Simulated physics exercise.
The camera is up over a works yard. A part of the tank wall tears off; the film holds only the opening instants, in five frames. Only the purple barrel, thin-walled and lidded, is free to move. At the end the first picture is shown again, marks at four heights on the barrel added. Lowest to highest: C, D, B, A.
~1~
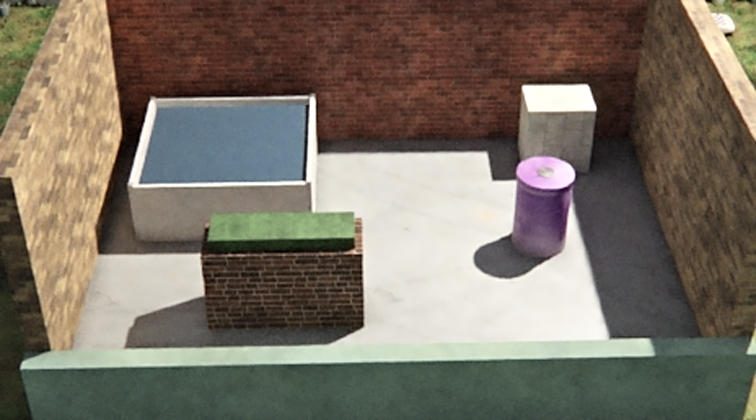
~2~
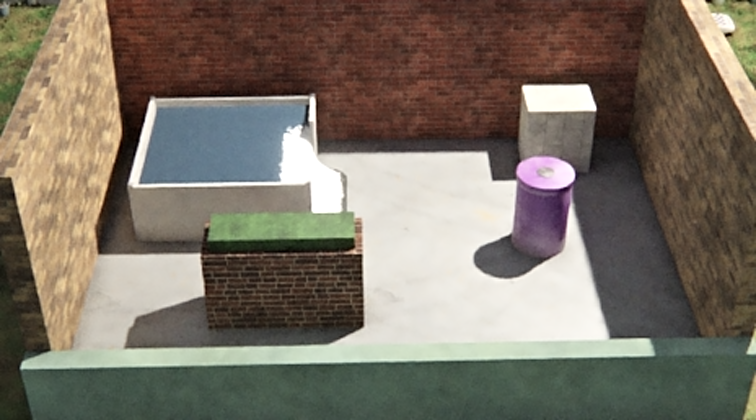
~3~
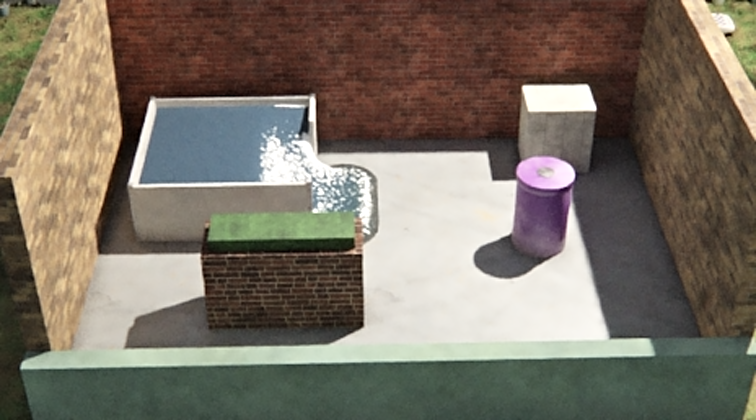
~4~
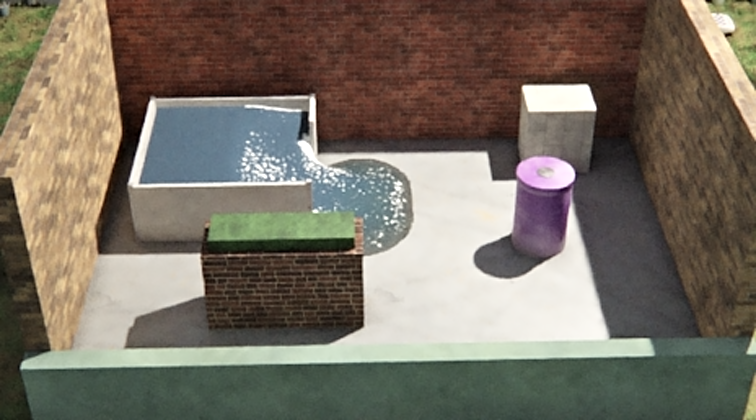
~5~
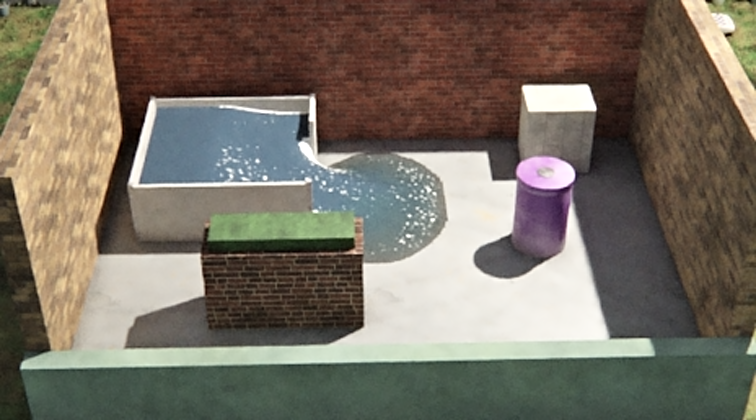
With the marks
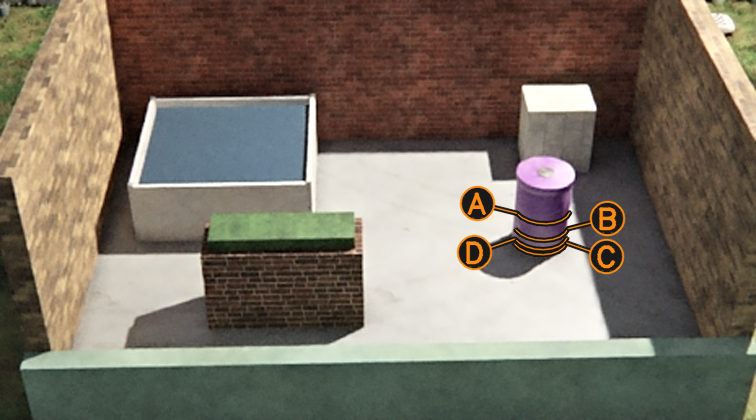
Water pouring from the right side of a pale tank and spreading across a walled yard while a purple barrel stands still.
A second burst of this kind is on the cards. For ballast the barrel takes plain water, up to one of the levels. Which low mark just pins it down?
Line A.
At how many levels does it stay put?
One.
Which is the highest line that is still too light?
That is line B.
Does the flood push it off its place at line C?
Yes.
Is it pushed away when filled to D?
Yes, it does.
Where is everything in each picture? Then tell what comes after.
Lid of the purple barrel at (545, 173); tank full, its middle at (227, 145).
Water covers 2 % of the ground, mostly out of sight from here.
Water covers 4 % of the ground, mostly out of sight from here.
Water covers 8 % of the ground and is seen nearest the barrel at (403, 218).
Lid of the purple barrel at (545, 173); water covers 11 % of the ground and is seen nearest the barrel at (433, 232).
On the marked copy, A at (546, 223); B at (544, 240); C at (543, 254); D at (543, 249); from the bottom up C, D, B, A.
With A, it does not move.
With B, it is pushed about its own width away.
With C, it is pushed about 3 times its own width away.
With D, it is pushed about 4 times its own width away.
